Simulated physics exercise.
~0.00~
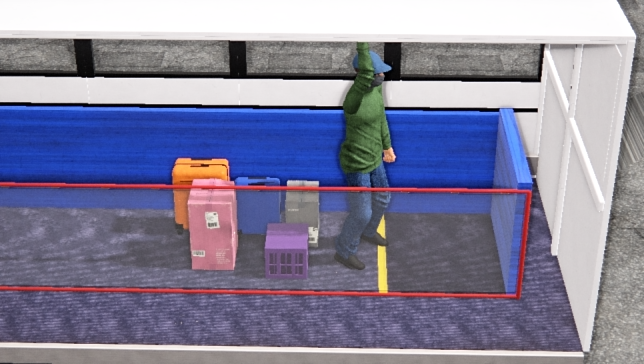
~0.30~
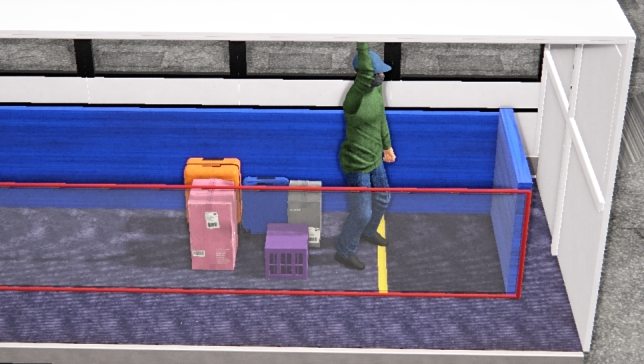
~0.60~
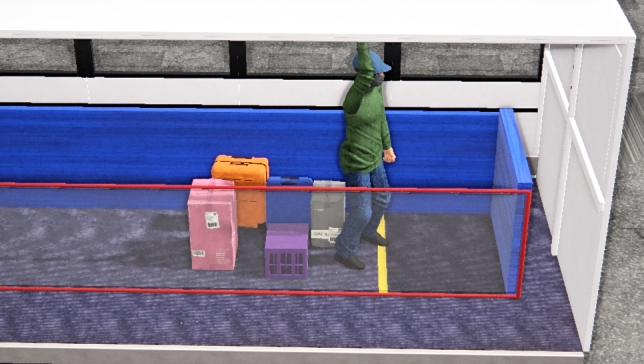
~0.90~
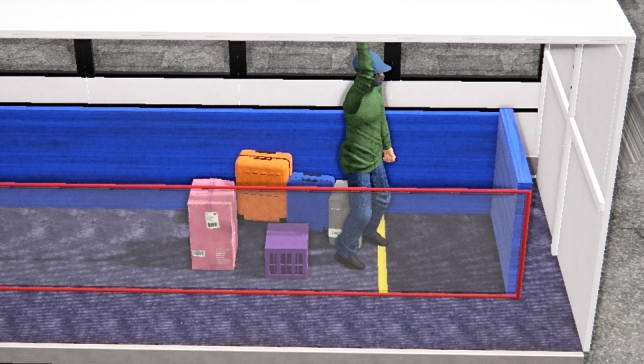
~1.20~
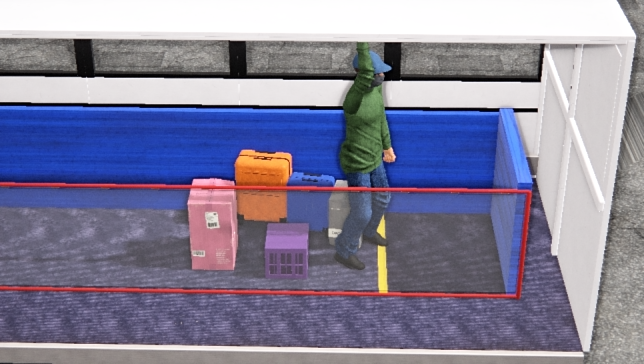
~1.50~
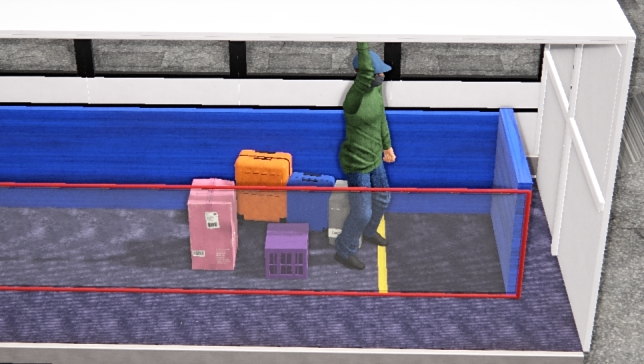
A passenger stands still as orange, blue and grey luggage shifts right, stopping before the yellow line.
